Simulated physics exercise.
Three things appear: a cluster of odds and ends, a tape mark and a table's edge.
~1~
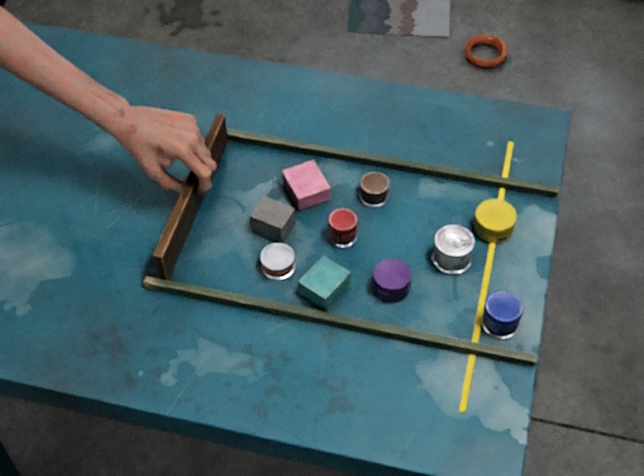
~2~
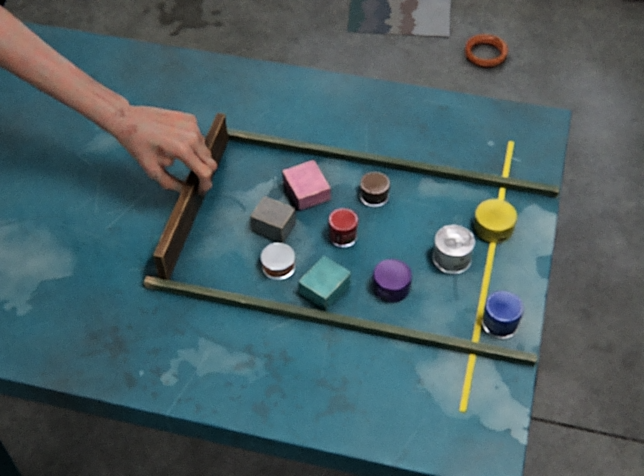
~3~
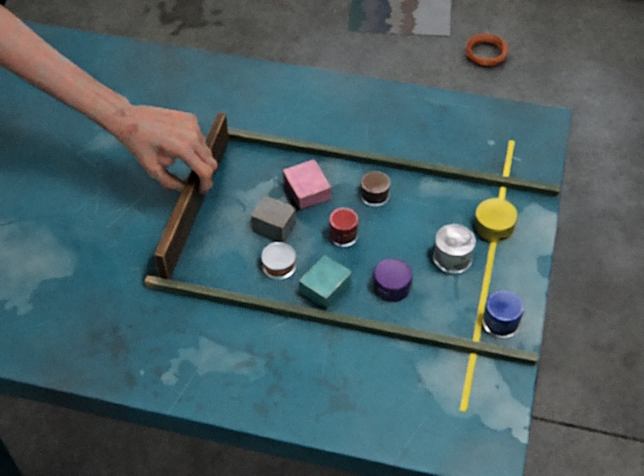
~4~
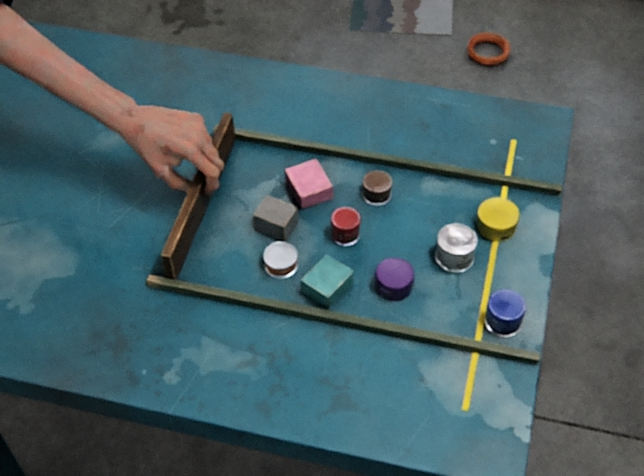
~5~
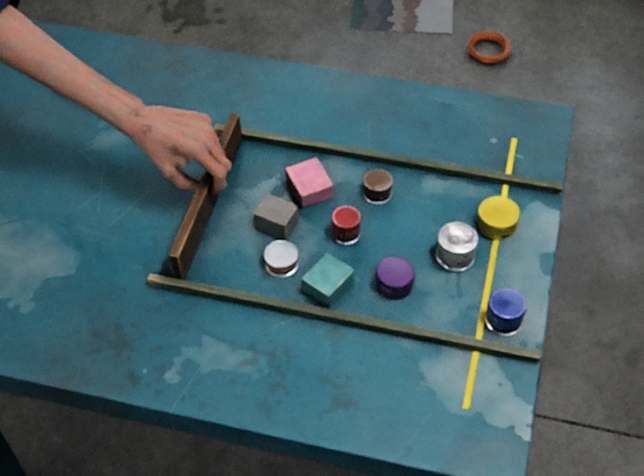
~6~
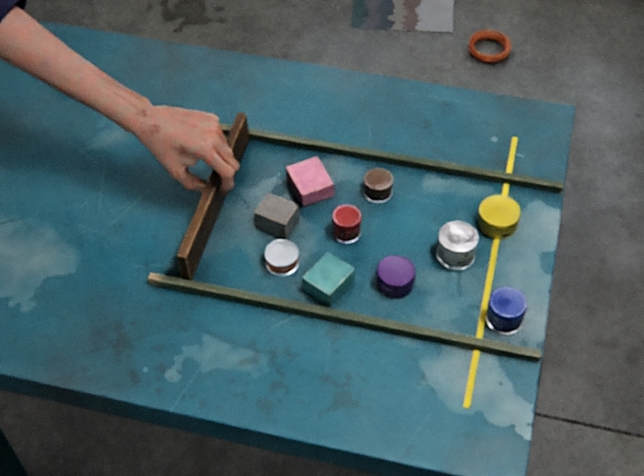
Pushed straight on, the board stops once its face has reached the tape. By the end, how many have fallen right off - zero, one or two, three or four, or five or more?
Well, what drops off the end works out to one or two of them.
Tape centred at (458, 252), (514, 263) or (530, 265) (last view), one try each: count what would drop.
0, 5, 5.
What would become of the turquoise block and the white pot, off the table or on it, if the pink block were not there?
So the turquoise block is still there and the white pot goes off the edge.
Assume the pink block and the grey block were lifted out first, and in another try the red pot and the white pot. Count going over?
0 for the first case, 0 for the second.
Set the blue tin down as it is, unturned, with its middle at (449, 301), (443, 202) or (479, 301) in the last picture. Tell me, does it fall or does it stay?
One after another, it keeps its place; keeps its place; keeps its place.
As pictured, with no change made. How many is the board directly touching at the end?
I count 5 of them.
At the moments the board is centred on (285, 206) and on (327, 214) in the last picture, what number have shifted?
Answer - first 3, then 6.
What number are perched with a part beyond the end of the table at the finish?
The number overhanging is 4.
Soon after, none off yet; blue tin at rest near (506, 311); yellow tub at rest near (499, 217); white pot at rest near (457, 246).
After that, none off yet; blue tin at rest near (508, 312); yellow tub displaced about its own width near (526, 227); white pot displaced well along near (533, 262).
In the end, the number that fall off is one or two; gone, white pot.
